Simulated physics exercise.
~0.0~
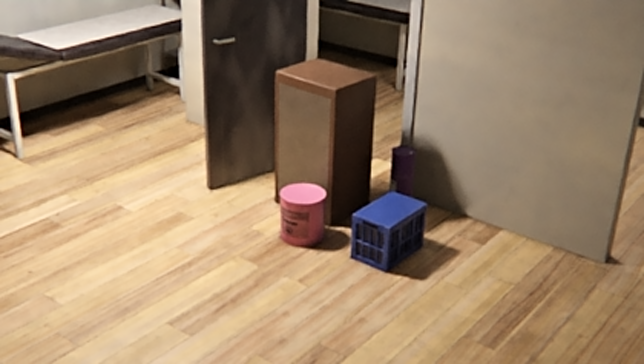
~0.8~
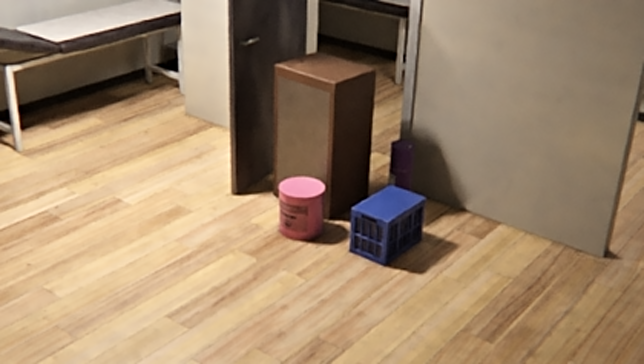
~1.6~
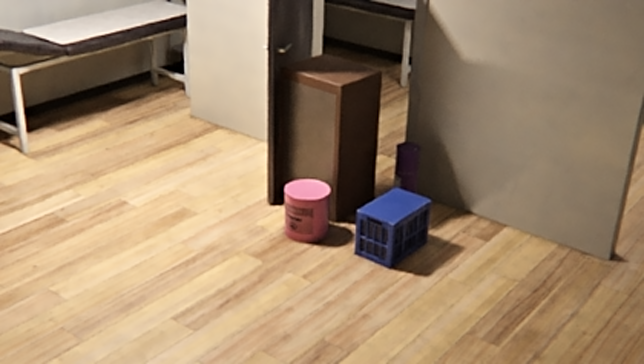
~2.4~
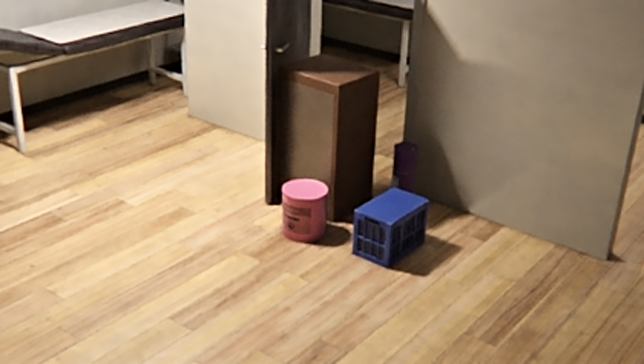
The dark door swung partway toward the closed position, then stopped beside the tall brown box and stayed partly open, while the pink pail, blue crate and purple canister stood still on the wooden floor.
